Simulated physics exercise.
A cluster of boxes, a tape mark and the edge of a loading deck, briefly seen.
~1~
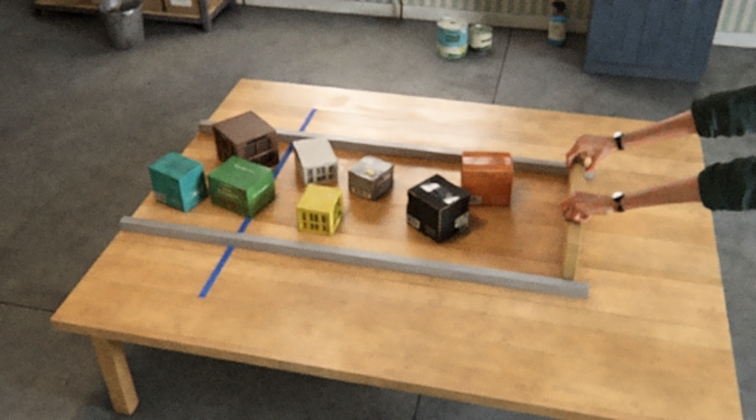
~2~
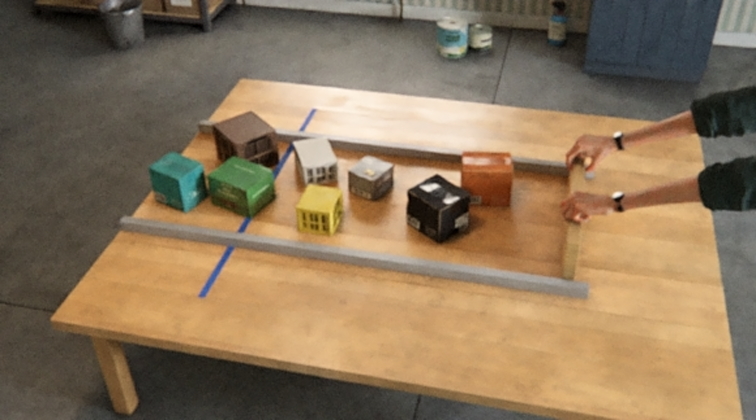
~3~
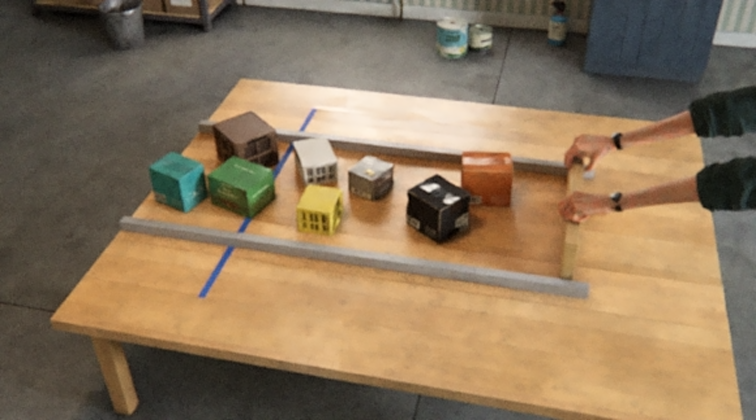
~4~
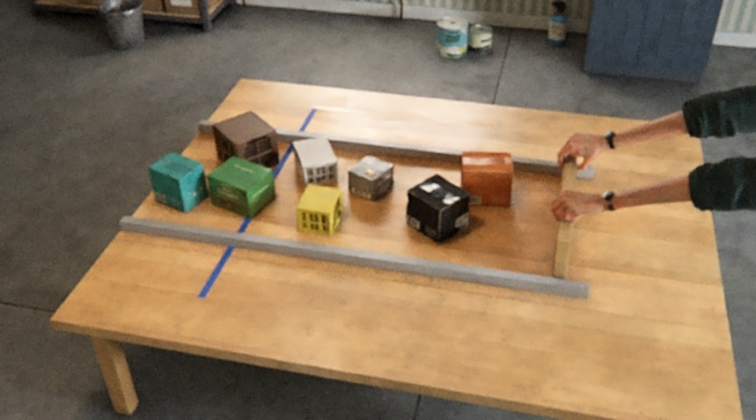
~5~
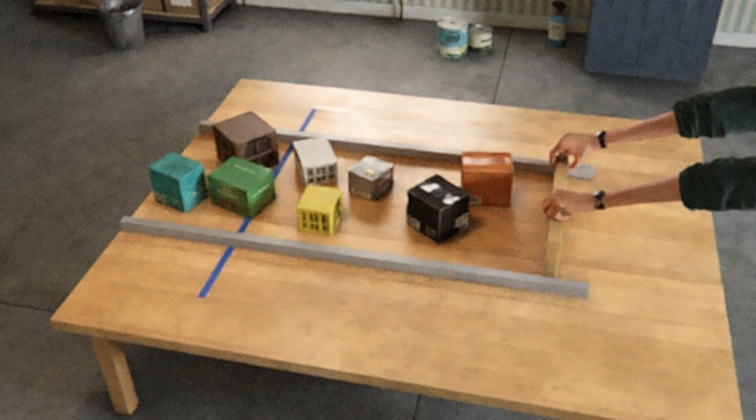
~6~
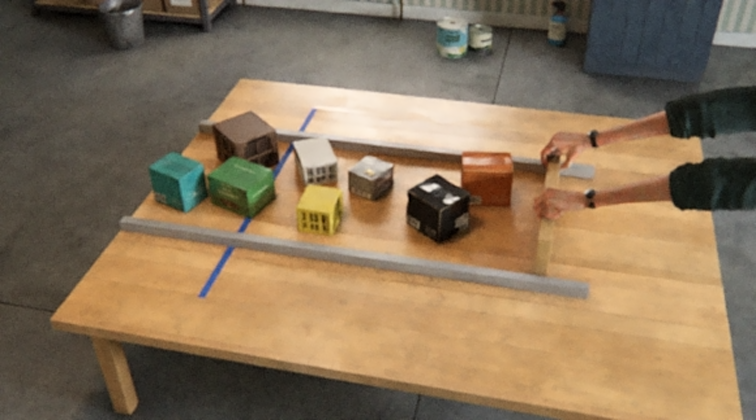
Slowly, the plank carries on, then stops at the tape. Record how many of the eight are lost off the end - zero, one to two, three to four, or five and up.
Lost off the end: One to two.
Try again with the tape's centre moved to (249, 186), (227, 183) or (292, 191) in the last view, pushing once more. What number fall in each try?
Respectively, 3, 4 and 1.
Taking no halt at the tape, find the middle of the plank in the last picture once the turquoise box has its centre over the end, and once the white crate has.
I'd put it close to (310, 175), and close to (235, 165) for the other one.
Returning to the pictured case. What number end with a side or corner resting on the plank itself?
The count is 2.
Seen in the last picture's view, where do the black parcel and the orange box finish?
Taking them in turn, first comes (231, 190), then (256, 149).
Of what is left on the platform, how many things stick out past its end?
The number would be 1.
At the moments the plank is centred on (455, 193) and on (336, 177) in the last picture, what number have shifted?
At first I count 2, and then 8.
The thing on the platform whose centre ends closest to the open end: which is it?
The green box is the one.
Soon after, none off yet; turquoise box at rest near (179, 182); brown crate at rest near (246, 144); green box at rest near (242, 187).
In the end, the number that fall off is one or two; gone, brown crate and turquoise box.
